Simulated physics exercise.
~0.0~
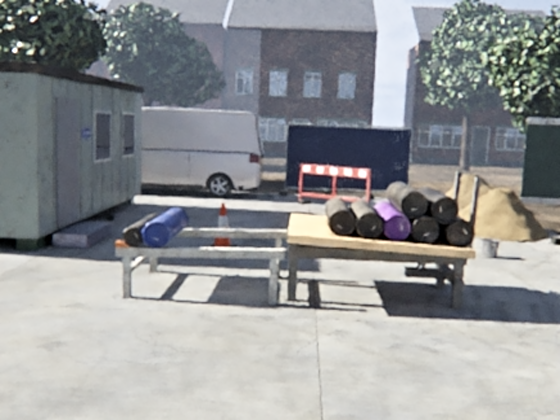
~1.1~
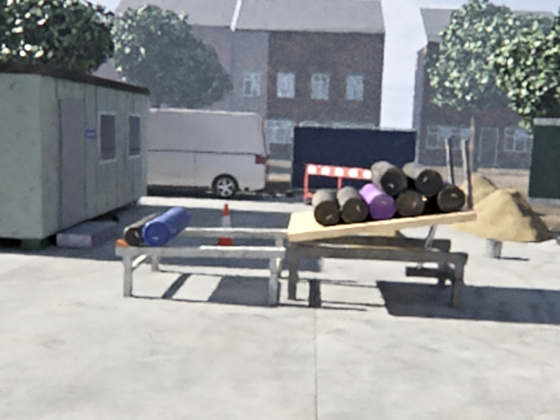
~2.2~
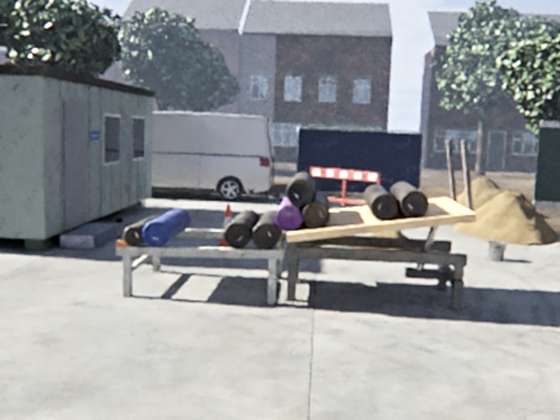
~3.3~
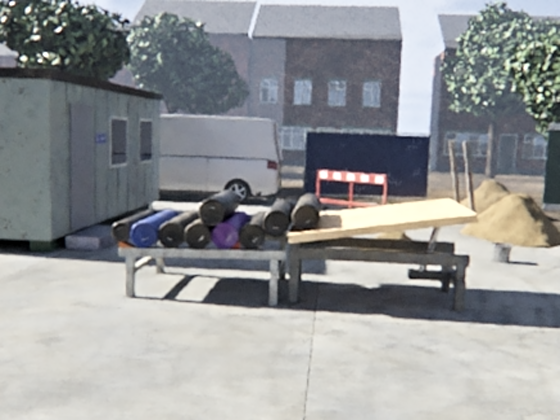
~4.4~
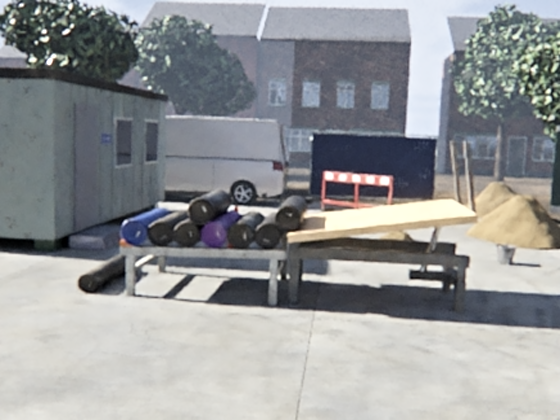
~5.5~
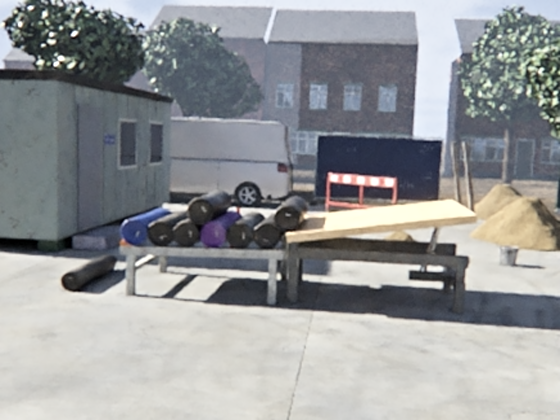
A pile of dark cylinders, one of them purple, lies on a wooden deck at the right of a paved yard, seen from the side. To its left stands a low rack holding a blue cylinder and a black one, with a grey-green cabin, a white van and brick houses behind. The deck tilts up at its right end, and the pile rolls left onto the rack. The cylinders crowd against the blue one, and a black one drops off the far left end. Finally it lies on the ground, while blue and purple rest on the rack beside the empty, tilted deck.
